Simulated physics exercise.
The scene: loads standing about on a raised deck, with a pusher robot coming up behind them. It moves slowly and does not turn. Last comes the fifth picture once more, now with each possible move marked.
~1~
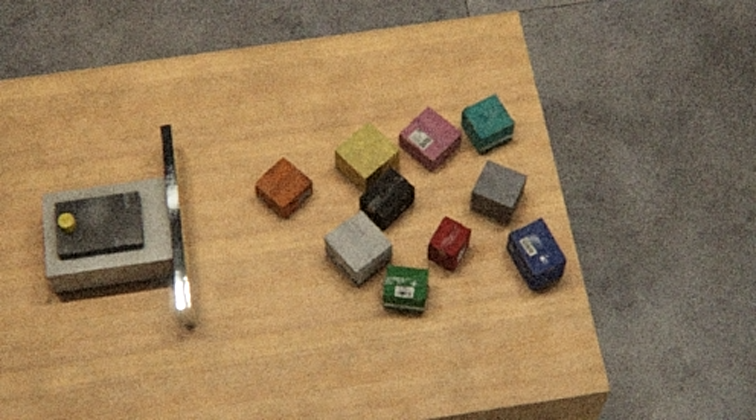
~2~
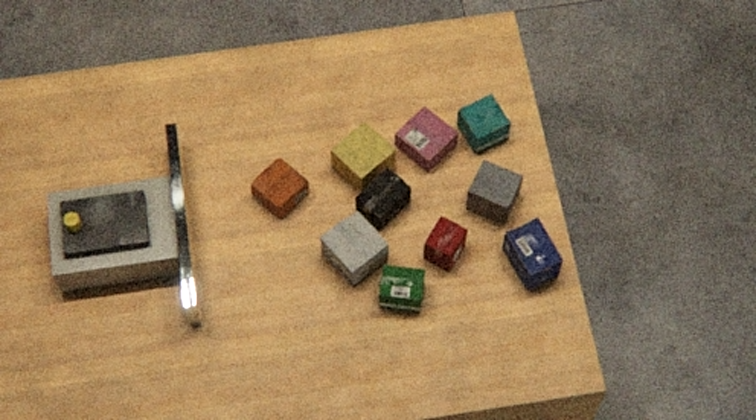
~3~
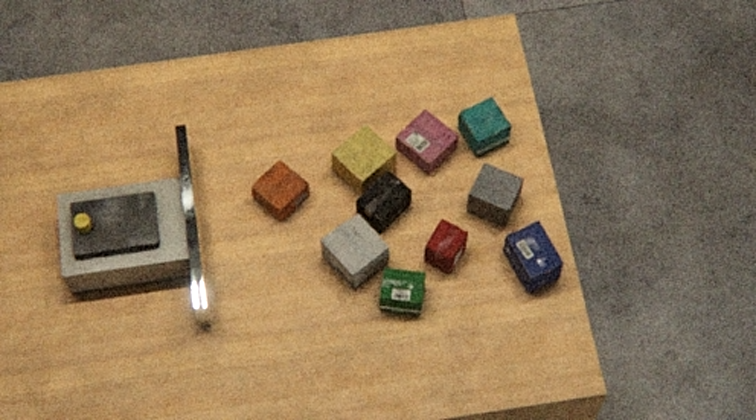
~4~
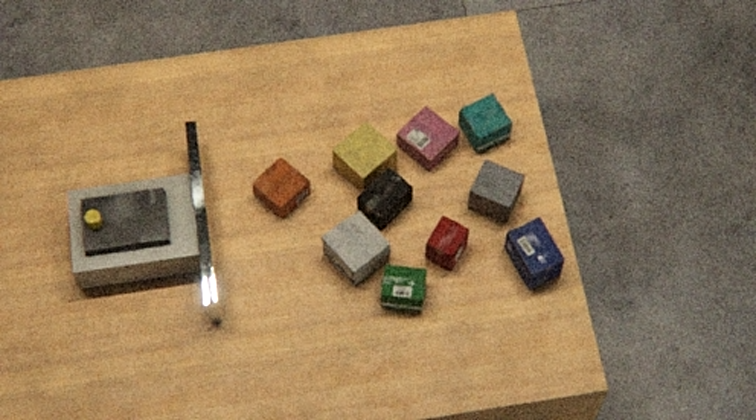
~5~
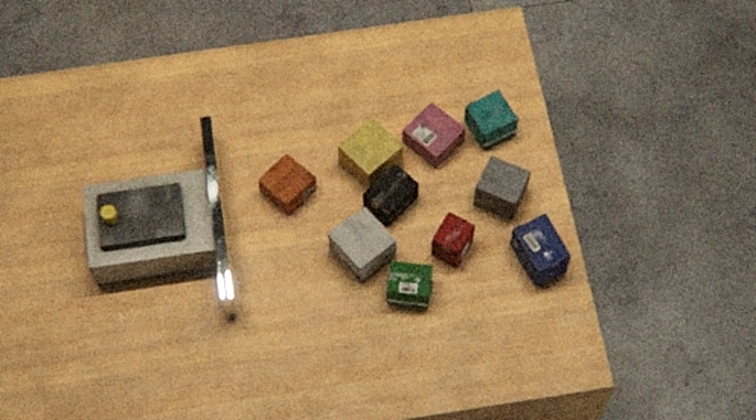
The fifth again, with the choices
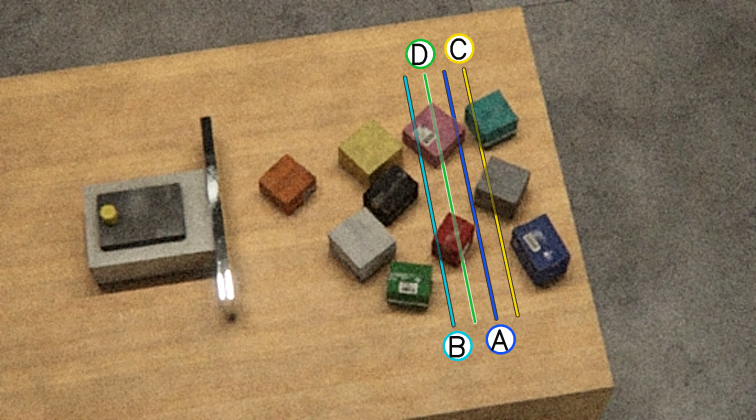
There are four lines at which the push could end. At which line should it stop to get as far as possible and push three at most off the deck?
Stop at C.
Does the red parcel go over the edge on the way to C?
By then, no.
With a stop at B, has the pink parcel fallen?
By then, no.
On the marked copy, A at (469, 190); B at (428, 196); C at (490, 187); D at (449, 193).
With C. Early on, robot (247, 200); yellow crate (379, 152); orange parcel (346, 183).
Further on, robot (347, 185); turquoise box (521, 104); grey crate (519, 188).
At the end, robot (421, 175); grey crate over the edge; turquoise box over the edge; two fallen.
As for the rest, A is within the limit but short; B is within the limit but short; D is within the limit but short.
